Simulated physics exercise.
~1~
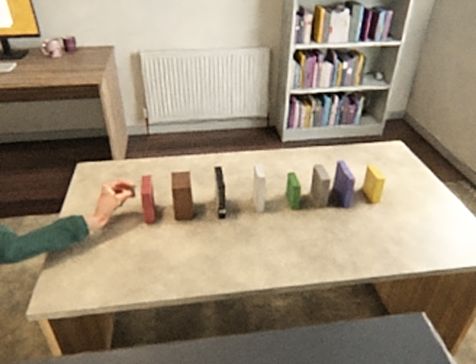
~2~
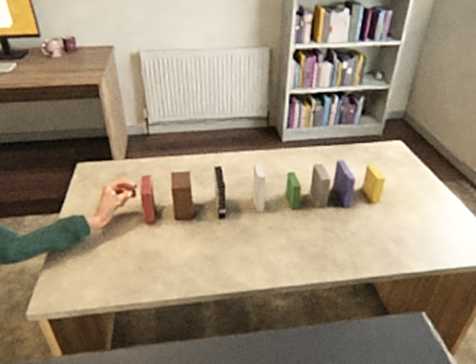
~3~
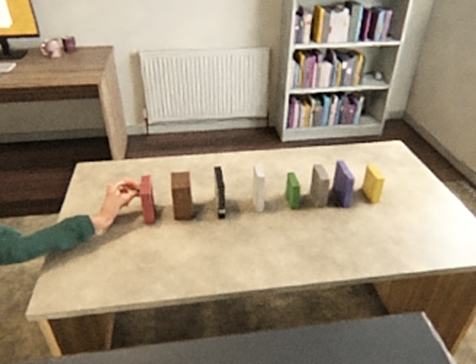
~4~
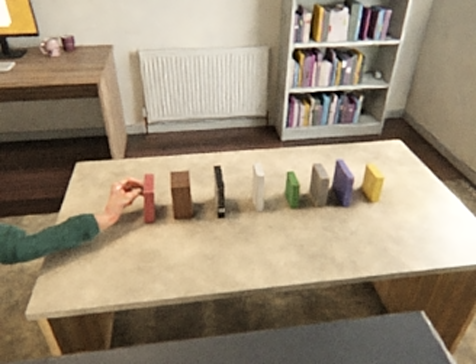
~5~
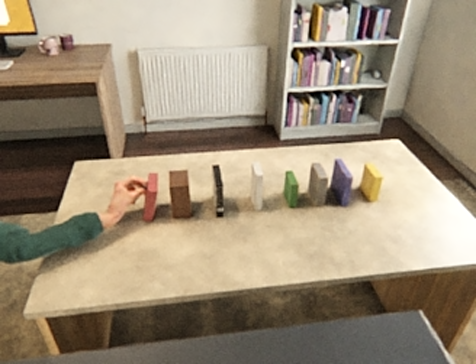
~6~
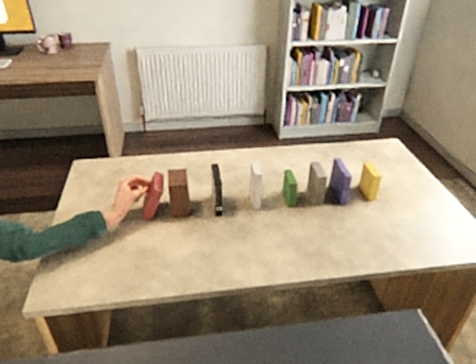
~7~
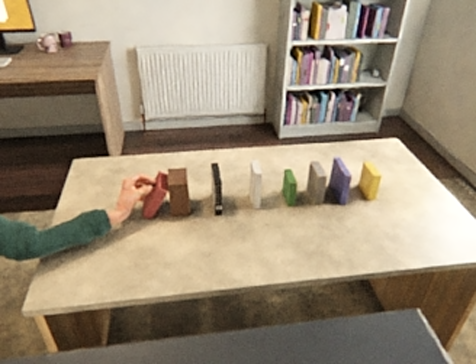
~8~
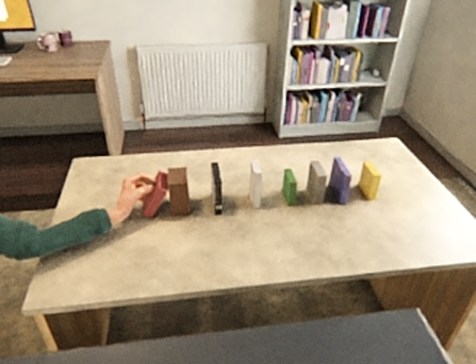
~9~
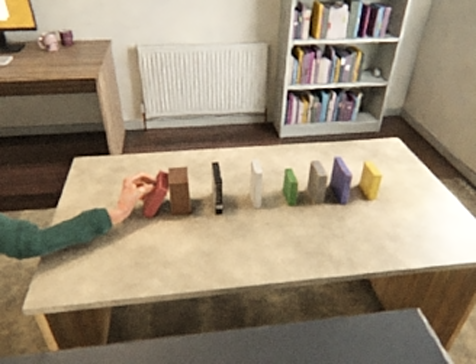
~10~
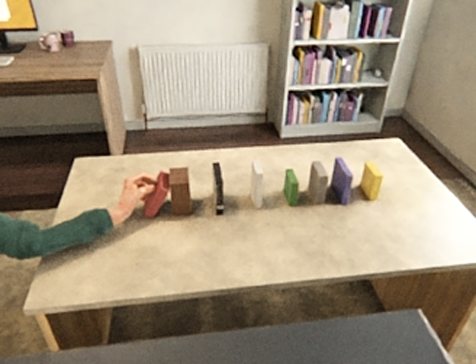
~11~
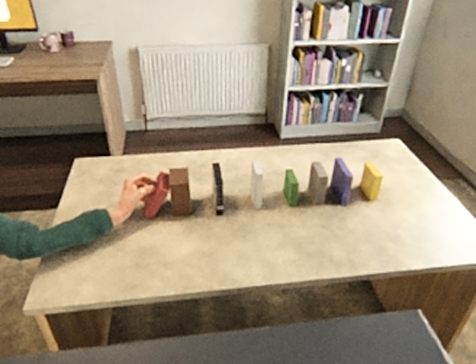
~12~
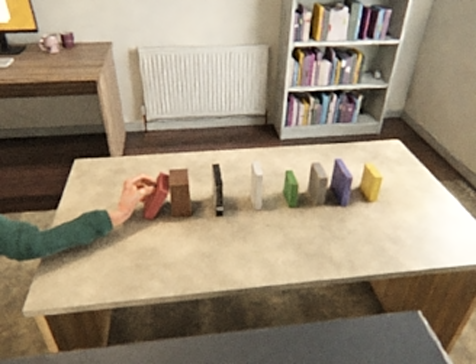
A hand tipping a red block against the brown one beside it, the rest of the row on the table staying upright.
